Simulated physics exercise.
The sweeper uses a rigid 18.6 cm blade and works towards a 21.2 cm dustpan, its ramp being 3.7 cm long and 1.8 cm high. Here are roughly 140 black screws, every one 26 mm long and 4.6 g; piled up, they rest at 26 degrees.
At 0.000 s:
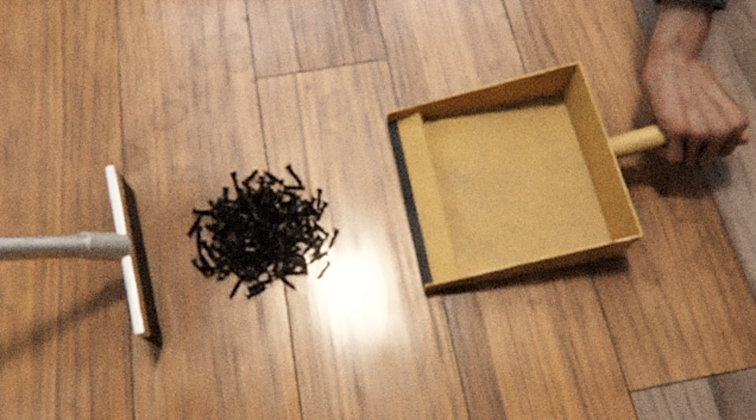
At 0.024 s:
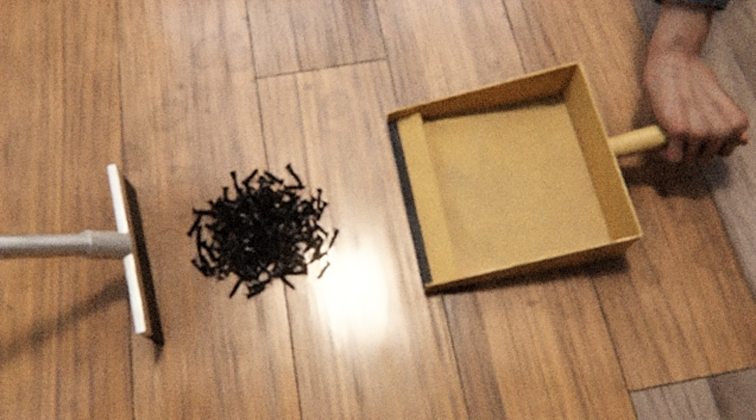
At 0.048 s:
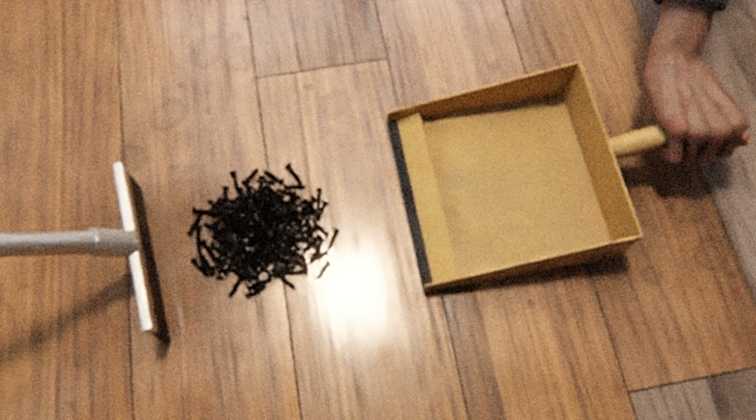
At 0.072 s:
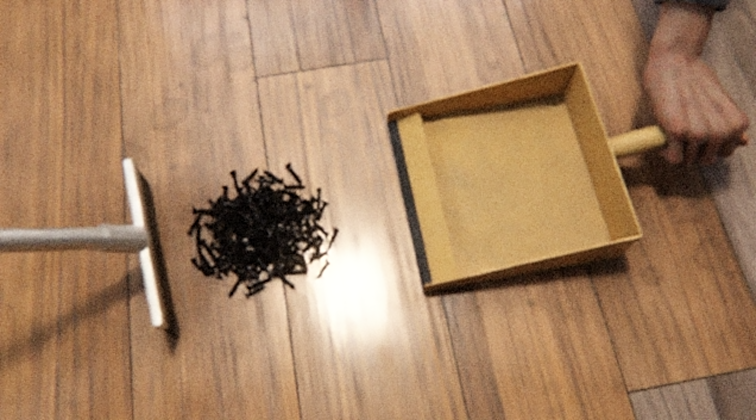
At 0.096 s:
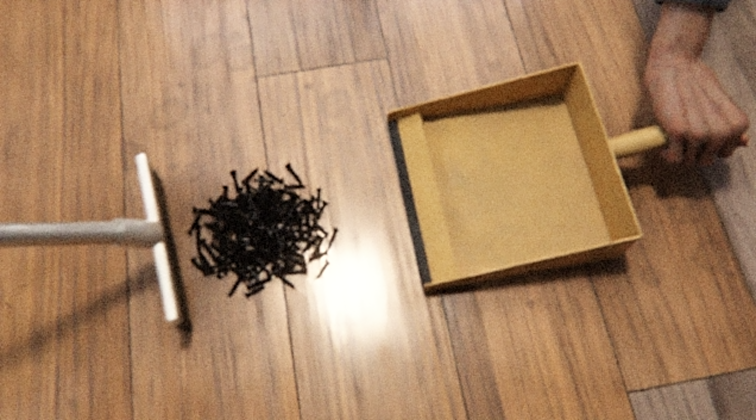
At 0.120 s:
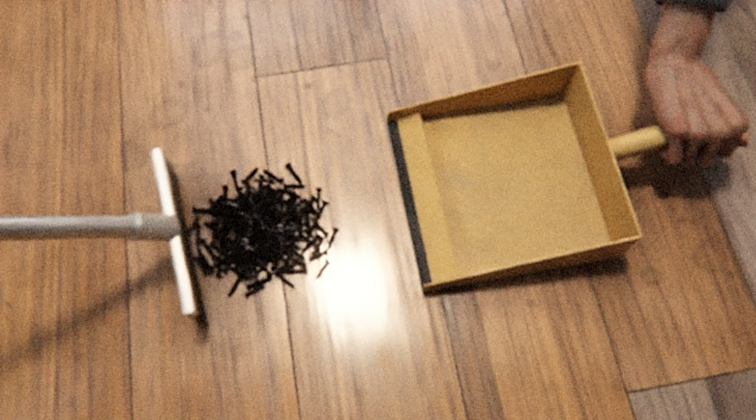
White-edged blade on a pale handle sliding right to the edge of a black screw pile, a hand holding a yellow dustpan still.
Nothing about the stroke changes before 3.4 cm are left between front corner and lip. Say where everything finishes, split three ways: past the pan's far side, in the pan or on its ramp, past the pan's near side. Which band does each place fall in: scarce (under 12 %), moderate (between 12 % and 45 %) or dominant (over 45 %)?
One by one: Far side: My money's on a low share, pan: My money's on a medium-sized share, near side: My money's on a low share.
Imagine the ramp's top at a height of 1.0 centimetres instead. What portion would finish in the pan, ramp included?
Close to 35 per cent then.
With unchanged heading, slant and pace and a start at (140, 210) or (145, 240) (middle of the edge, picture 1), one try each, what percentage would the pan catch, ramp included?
Some 15 and 25 per cent.
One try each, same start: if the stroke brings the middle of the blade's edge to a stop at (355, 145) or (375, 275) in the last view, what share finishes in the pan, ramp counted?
About 20 and 10 per cent.
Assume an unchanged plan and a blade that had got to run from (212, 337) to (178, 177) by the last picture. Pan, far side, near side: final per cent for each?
You'd see pan at 25, far at 5 and near at 5.
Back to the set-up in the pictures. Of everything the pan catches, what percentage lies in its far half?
60 per cent.
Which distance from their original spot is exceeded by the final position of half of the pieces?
That distance is around 16 cm.
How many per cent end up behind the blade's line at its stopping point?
0 %.
After 0.27 s, middle of the blade 14 cm from the lip; 0 % over the lip, far side 0 %, near side 0 %.
After 0.37 s, middle of the blade 7 cm from the lip; 0 % over the lip, far side 0 %, near side 0 %.
Then, at 0.60 s, middle of the blade 5 cm from the lip; 25 % over the lip, far side 5 %, near side 0 %.
At rest (1.5 s), far side 5 %, pan 25 %, near side 0 %, in front of the lip or behind the blade 70 %.
